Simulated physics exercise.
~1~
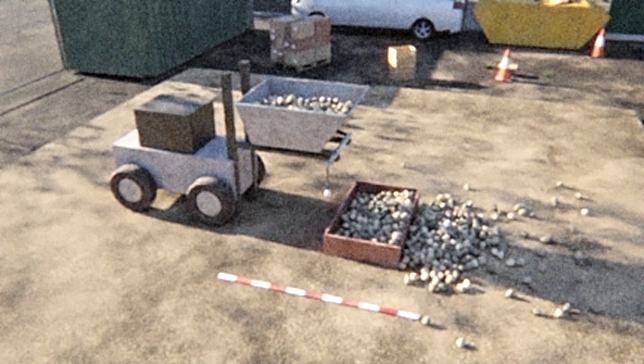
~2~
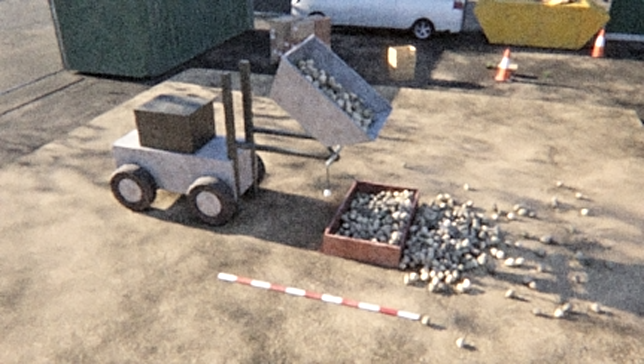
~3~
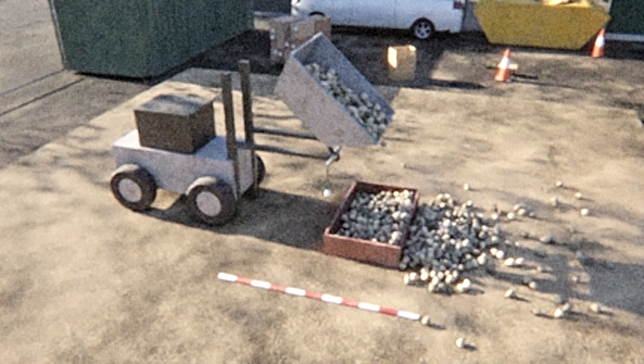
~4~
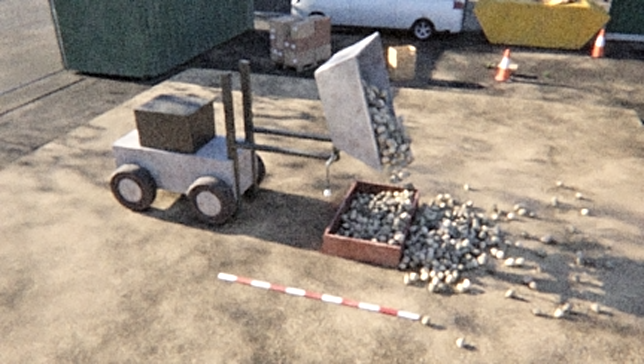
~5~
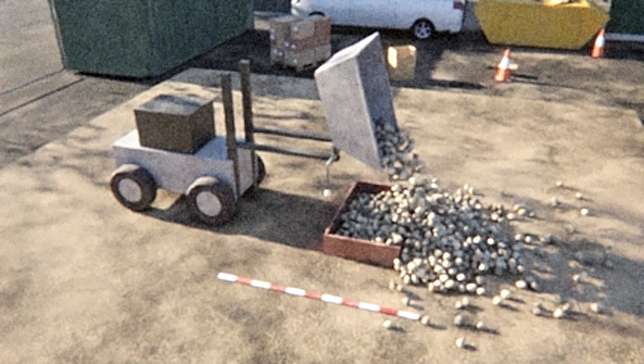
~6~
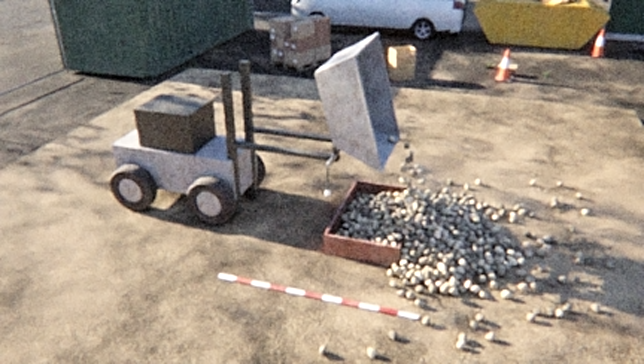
At first, a small forklift-like vehicle holds a grey skip of stones nearly level above a reddish bin, which is already full, with more stones heaped on the ground to its right. The skip tilts steeply to the right, yet its load stays inside. It tips further until it stands almost upright, and the stones begin pouring from its lower edge. They tumble over the bin and spread across the pile beside it. Finally the skip hangs empty and still tipped, the heap is much wider, and a few stones lie scattered beyond the striped staff.
